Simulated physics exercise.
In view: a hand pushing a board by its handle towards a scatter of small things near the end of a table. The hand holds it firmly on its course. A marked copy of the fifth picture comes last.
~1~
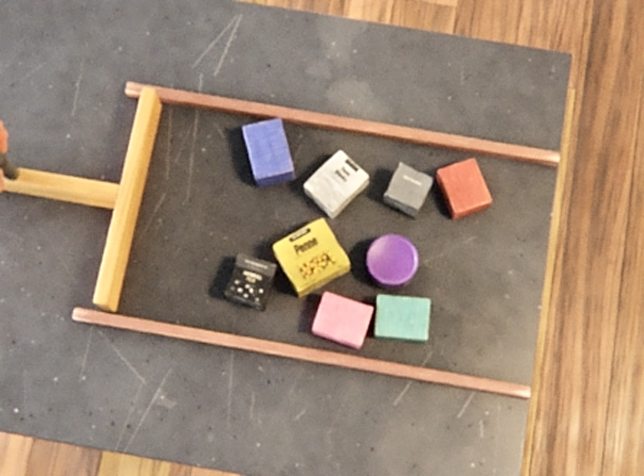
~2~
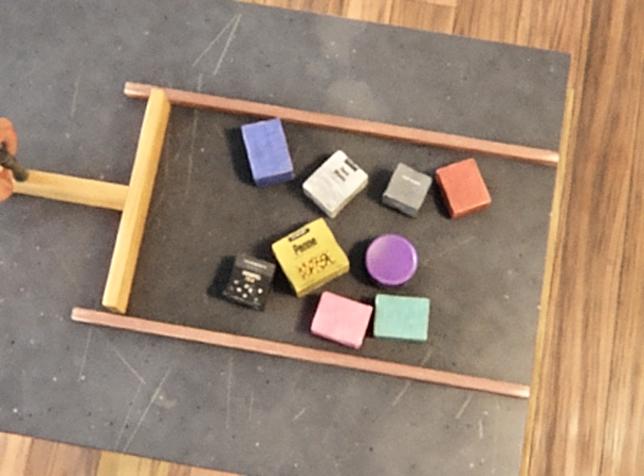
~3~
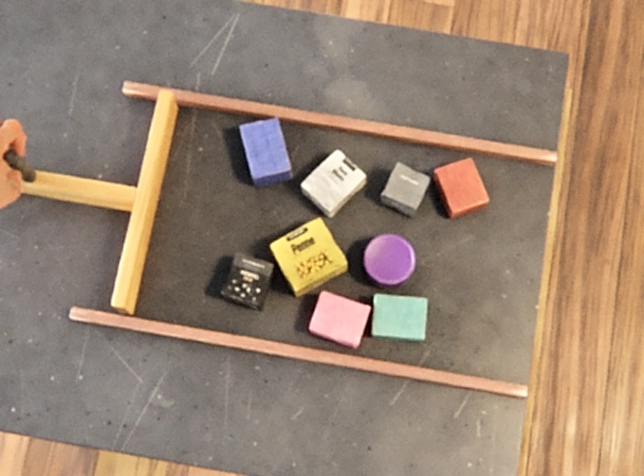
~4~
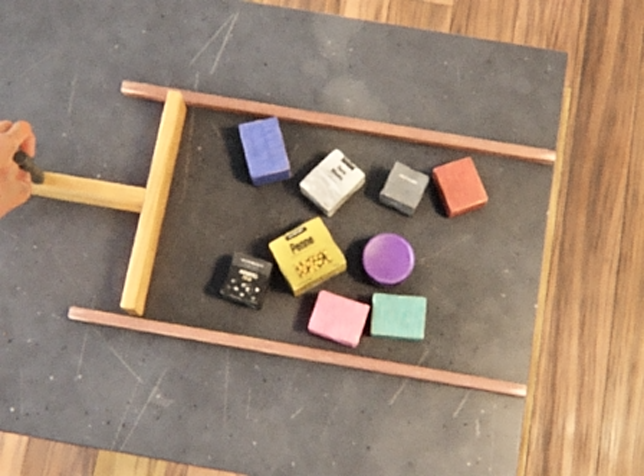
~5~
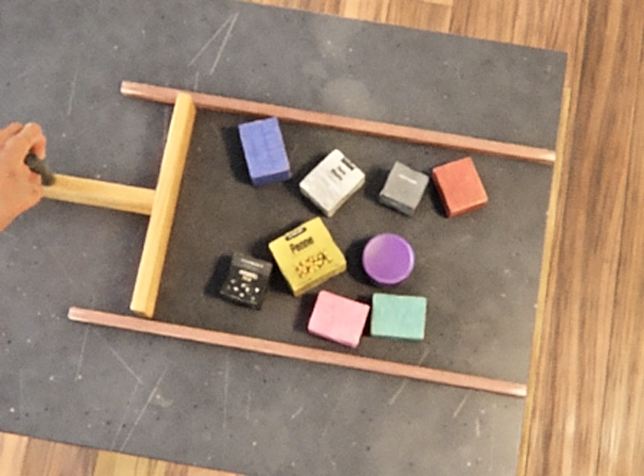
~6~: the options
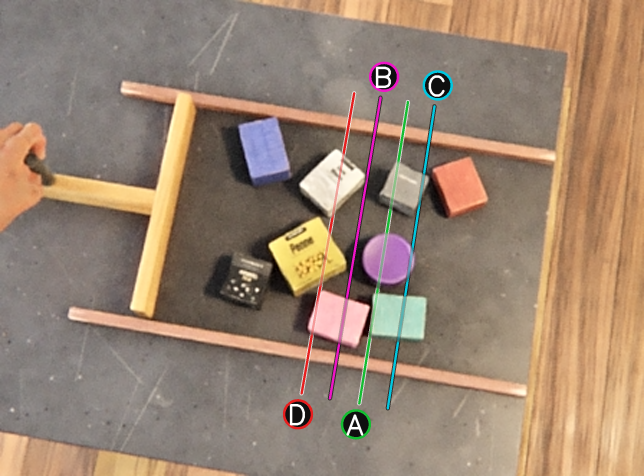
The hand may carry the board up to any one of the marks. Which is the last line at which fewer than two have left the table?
C.
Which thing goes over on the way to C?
It is the red block.
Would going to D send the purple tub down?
No.
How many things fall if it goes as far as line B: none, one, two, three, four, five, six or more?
The count is none.
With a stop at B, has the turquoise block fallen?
No.
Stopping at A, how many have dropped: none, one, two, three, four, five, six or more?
In all, none.
On the marked copy, A at (385, 247); B at (356, 243); C at (412, 252); D at (329, 238).
Following C. Soon after the start, board (251, 214); blue block (292, 158); black packet (267, 293).
Later, board (343, 229); red block (497, 190); turquoise block (453, 328).
In the end, board (410, 240); red block over the edge; turquoise block (520, 340); one fallen.
As for the rest, A is within the limit but short; B is within the limit but short; D is within the limit but short.
